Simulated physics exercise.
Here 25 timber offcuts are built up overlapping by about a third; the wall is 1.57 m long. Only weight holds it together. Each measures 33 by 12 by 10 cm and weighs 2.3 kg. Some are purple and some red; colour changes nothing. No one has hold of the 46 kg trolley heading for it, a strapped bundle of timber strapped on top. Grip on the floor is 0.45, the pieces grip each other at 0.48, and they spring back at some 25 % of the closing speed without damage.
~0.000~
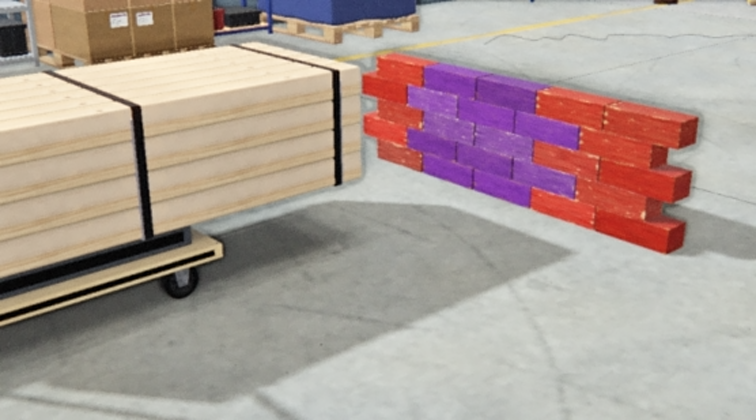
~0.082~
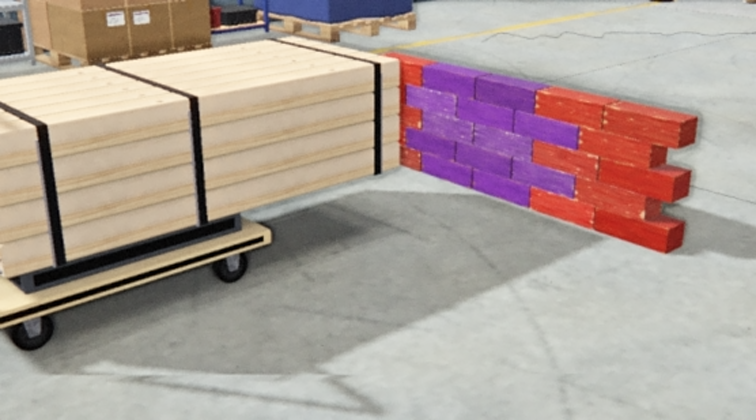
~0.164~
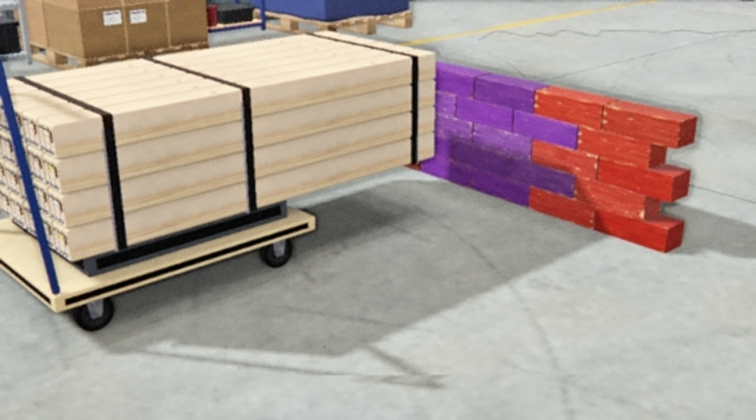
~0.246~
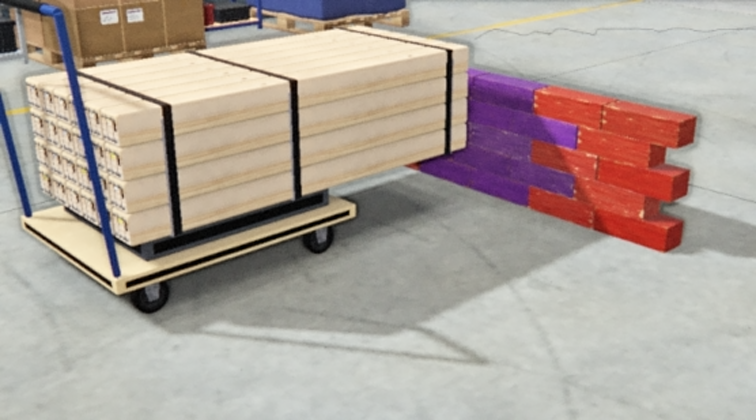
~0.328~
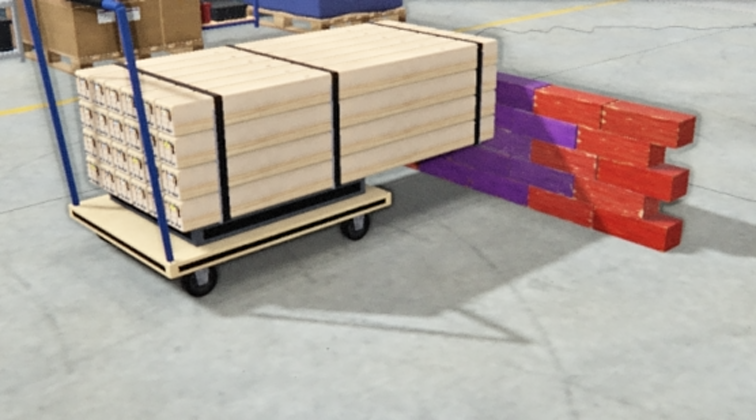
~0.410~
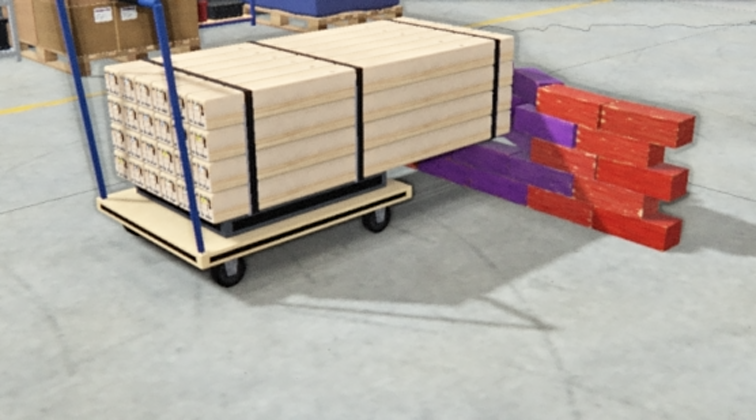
On a concrete warehouse floor, a flat trolley with a blue handle, stacked with strapped pale timber, rolls in from the left toward a low wall of red and purple blocks. The overhanging load covers more of the wall's left side, then pushes into it, shifting several purple blocks slightly.
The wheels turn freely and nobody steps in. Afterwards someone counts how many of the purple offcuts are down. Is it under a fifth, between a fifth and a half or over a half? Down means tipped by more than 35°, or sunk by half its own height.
Ending down: Over a half.
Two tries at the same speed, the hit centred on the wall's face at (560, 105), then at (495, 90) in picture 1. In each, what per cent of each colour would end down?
Red 50 then 40, purple 40 then 80 per cent.
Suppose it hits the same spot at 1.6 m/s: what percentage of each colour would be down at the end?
In that case red 40, purple 80 per cent.
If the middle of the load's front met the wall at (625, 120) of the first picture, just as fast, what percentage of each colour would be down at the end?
In that case red 50, purple 20 per cent.
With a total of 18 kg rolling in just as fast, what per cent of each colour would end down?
In that case red 40, purple 80 per cent.
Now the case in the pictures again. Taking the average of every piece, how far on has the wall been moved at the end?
About 45 cm.
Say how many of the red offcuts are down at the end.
Ending so: Red 5.
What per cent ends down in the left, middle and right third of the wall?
In per cent: Left 80, middle 80, right 20.
After 0.54 s, load 32 cm past the wall's line, still rolling; 6 of the 12 purple offcuts down (9 of 25 in all colours); top purple offcut 33° from how it stood, 8 cm lower; top red offcut 6° from how it stood, 13 cm lower.
After 0.84 s, load 72 cm past the wall's line, still rolling; 7 of the 12 purple offcuts down (11 of 25 in all colours); top purple offcut 14° from how it stood, 38 cm lower; top red offcut upside down.
After 1.22 s, load 1.03 m past the wall's line, still rolling; 9 of the 12 purple offcuts down (14 of 25 in all colours); top purple offcut 42 cm lower; top red offcut upside down.
In the end (3.0 s), load 1.28 m past the wall's line, stopped; 9 of the 12 purple offcuts down (14 of 25 in all colours); top purple offcut 42 cm lower; top red offcut upside down. That is 75 per cent. From the last view, middles, top purple offcut near (724, 150), top red offcut near (559, 94).
